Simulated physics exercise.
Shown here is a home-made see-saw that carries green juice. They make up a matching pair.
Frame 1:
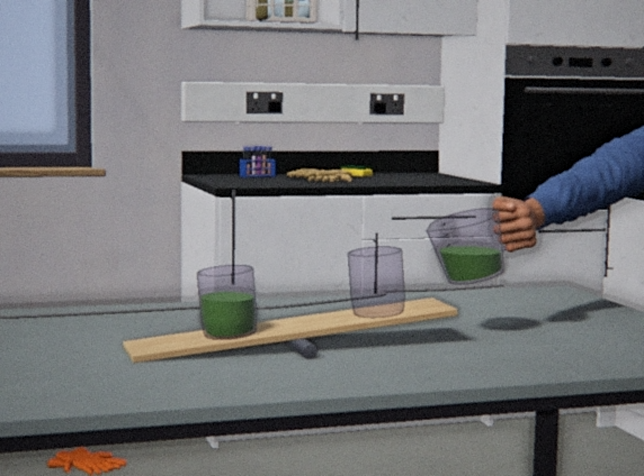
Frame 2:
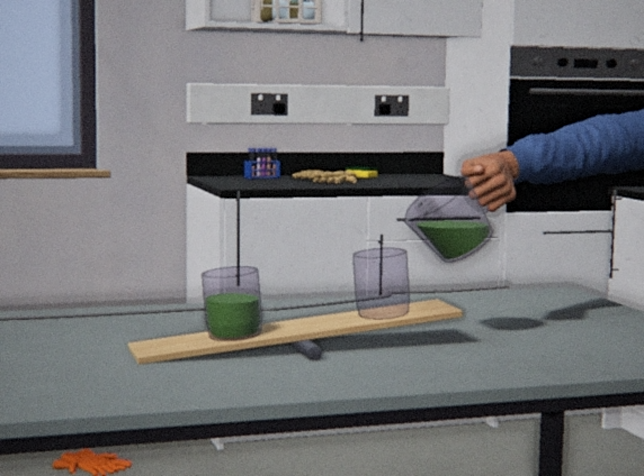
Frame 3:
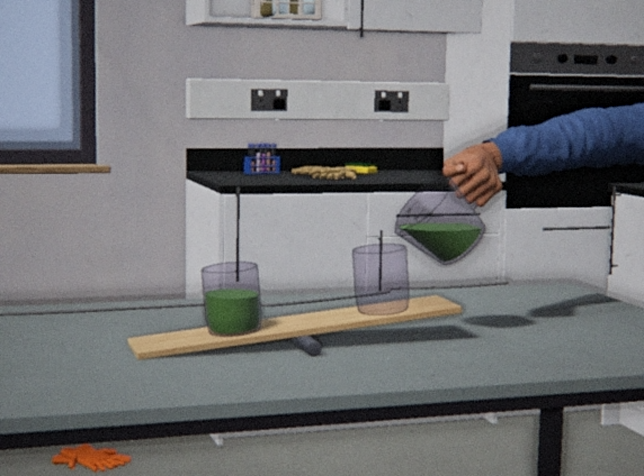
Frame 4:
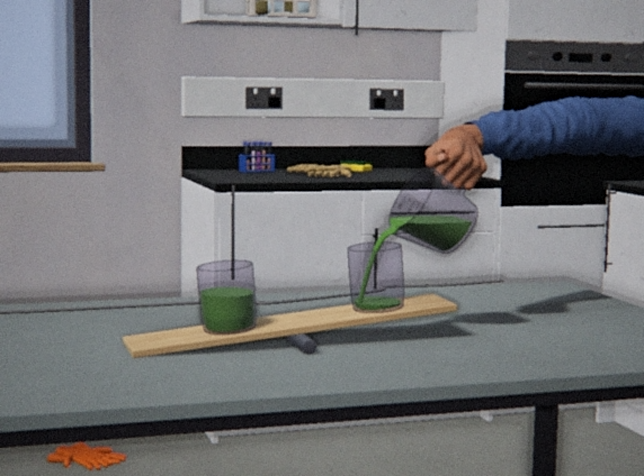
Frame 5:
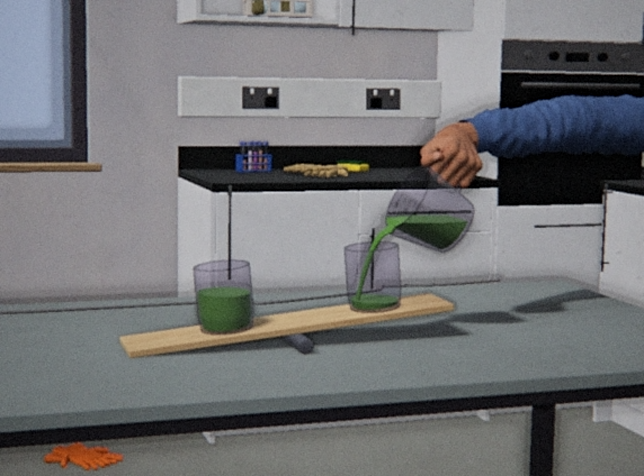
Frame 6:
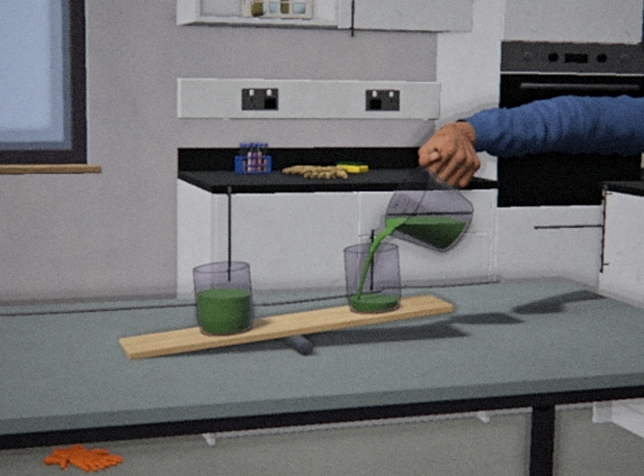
A hand lifts a jug over and pours green liquid into the right cup on a see-saw.
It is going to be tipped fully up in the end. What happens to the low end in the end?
It rises.
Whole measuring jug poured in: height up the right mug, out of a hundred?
I reckon it comes up near 55 per cent.
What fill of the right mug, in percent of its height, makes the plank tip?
Near 25 %.
Soon after, the right mug is about a third full; the plank has swung over, and that end is down.
Later, the right mug is about half full; the plank has swung over, and that end is down.
In the end, the right mug is about half full; the plank has swung over, and that end is down.
